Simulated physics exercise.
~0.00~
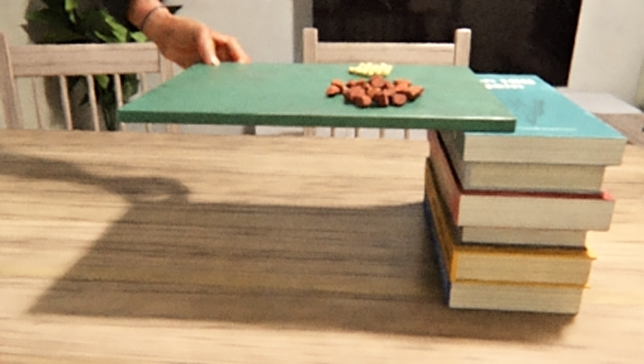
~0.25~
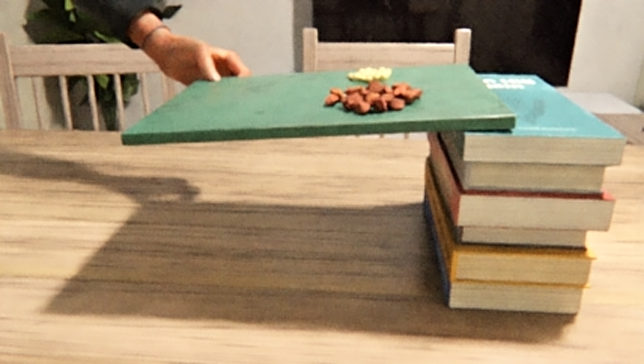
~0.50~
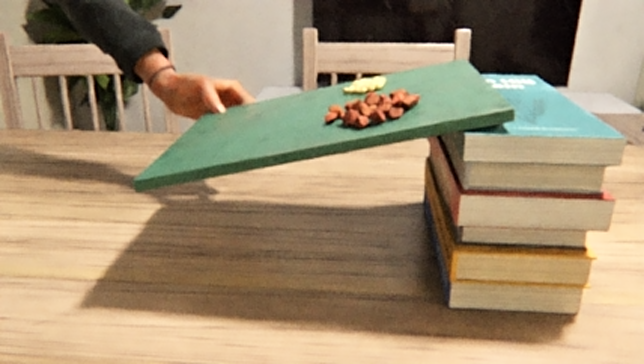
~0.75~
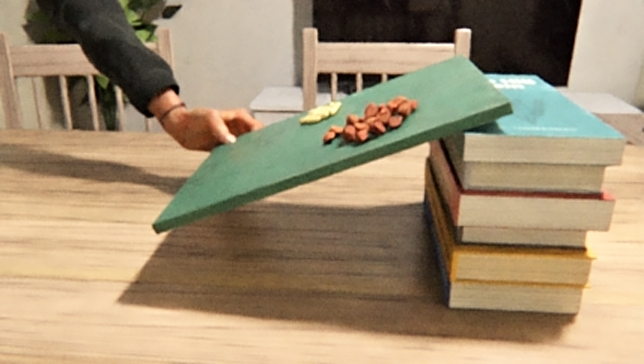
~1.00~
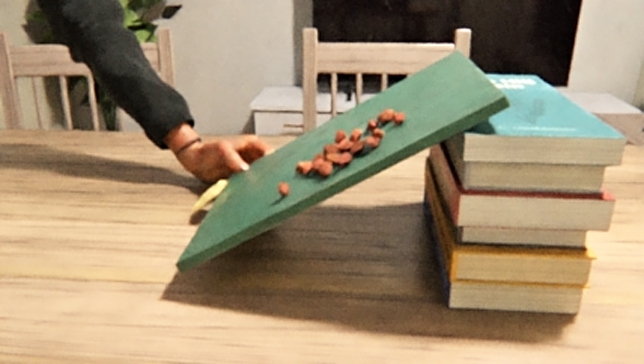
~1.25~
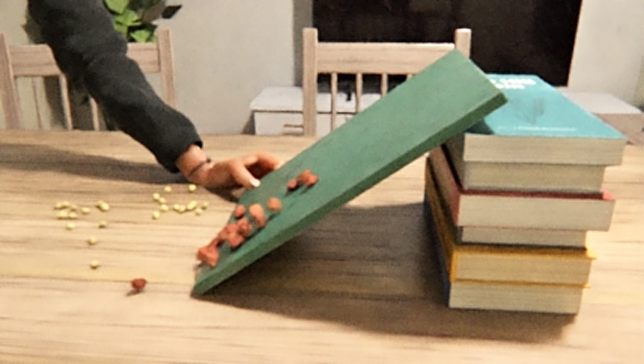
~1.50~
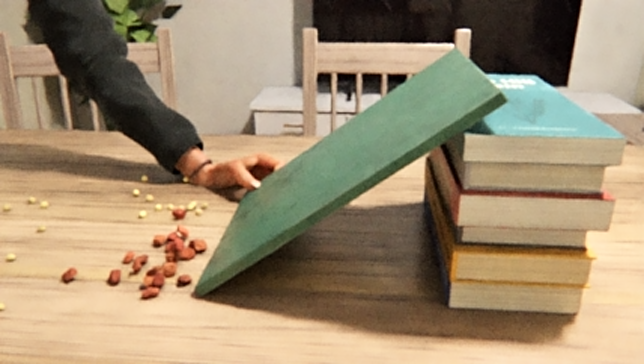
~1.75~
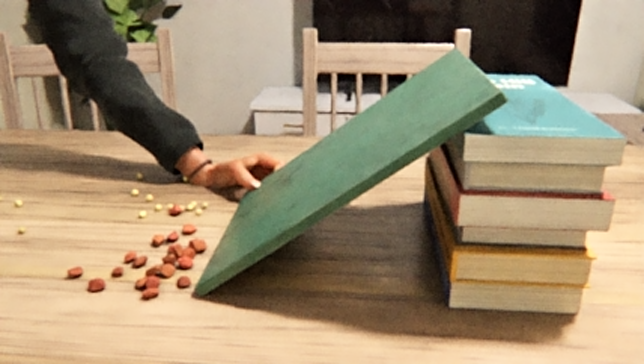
Hand lowering one end of a green board propped on books, yellow bits then reddish-brown pieces sliding off and scattering leftward.
